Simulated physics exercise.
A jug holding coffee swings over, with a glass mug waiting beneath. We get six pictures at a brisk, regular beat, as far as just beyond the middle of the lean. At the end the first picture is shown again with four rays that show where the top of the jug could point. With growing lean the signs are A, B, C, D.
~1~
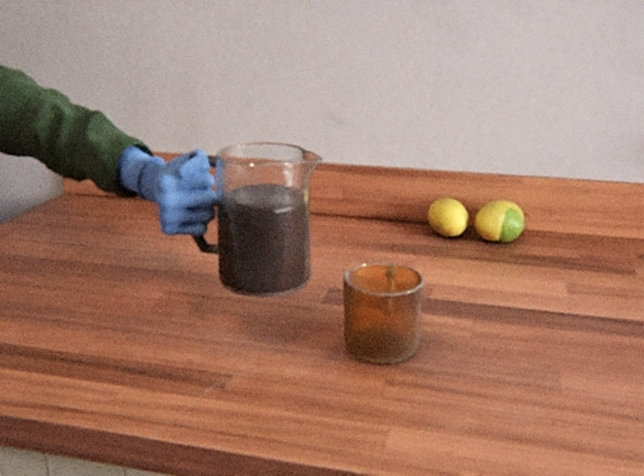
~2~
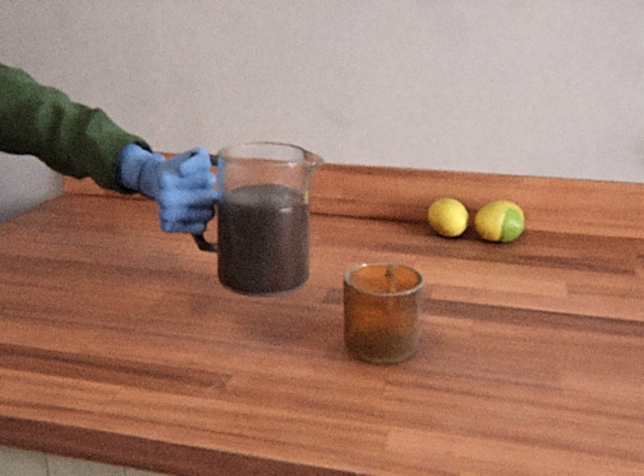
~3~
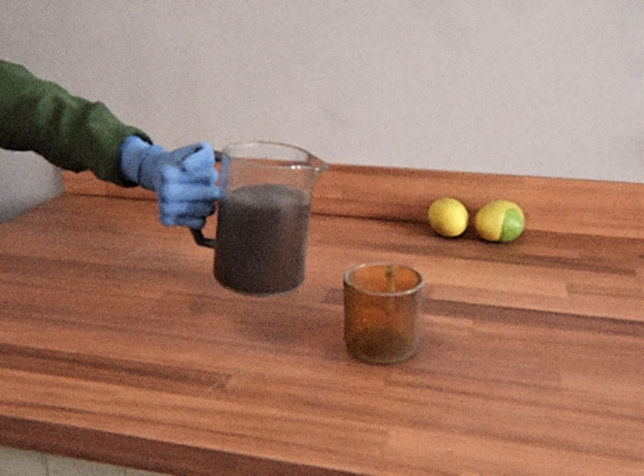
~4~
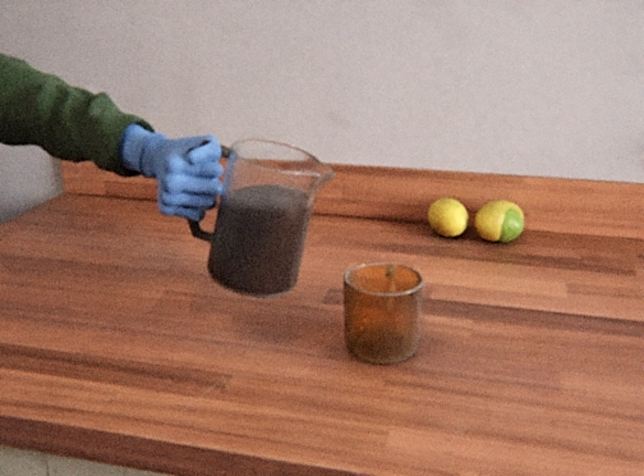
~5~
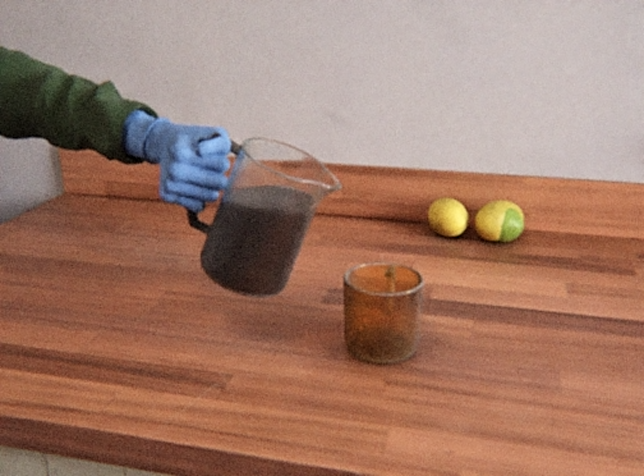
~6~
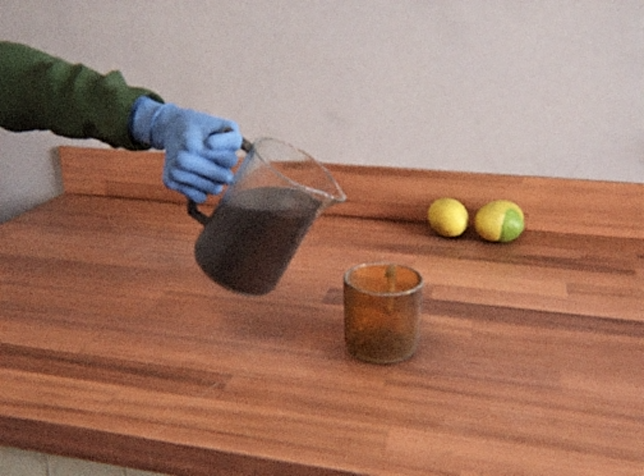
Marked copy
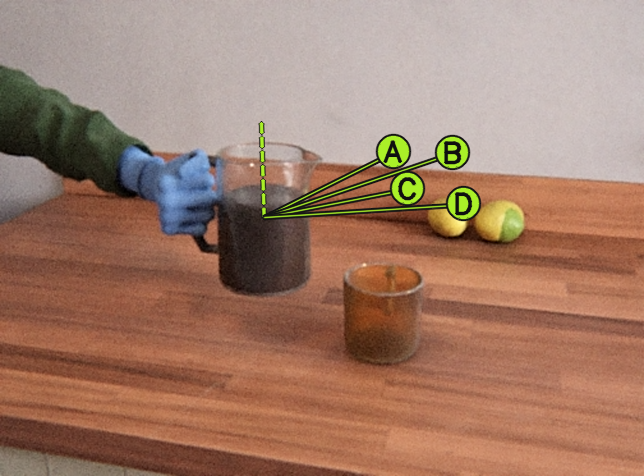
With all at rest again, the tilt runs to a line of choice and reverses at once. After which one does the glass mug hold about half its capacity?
B is best.
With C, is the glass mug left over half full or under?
Over.
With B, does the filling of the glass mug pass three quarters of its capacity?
No.
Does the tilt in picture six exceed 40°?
No.
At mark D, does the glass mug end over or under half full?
Over.
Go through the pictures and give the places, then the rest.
The first frame shows upright, lip at (320, 160); rim of the glass mug round (384, 277); nothing has left yet.
The second frame shows upright, lip at (321, 161); nothing has left yet.
The third frame shows tipped about 6°, lip at (326, 167); nothing has left yet.
The fourth frame shows tipped about 13°, lip at (332, 175); nothing has left yet.
The fifth frame shows tipped about 21°, lip at (339, 187); nothing has left yet.
The sixth frame shows tipped about 30°, lip at (344, 199); nothing has left yet.
In lime, A at (378, 160); B at (436, 159); C at (391, 192); D at (447, 205).
Choosing A, the glass mug ends with about 30 % of what it can hold.
Choosing B, the glass mug ends with about 52 % of what it can hold.
Choosing C, the glass mug ends with about 76 % of what it can hold.
Choosing D, the glass mug ends with about 95 % of what it can hold; 5 % of the coffee is spilt.
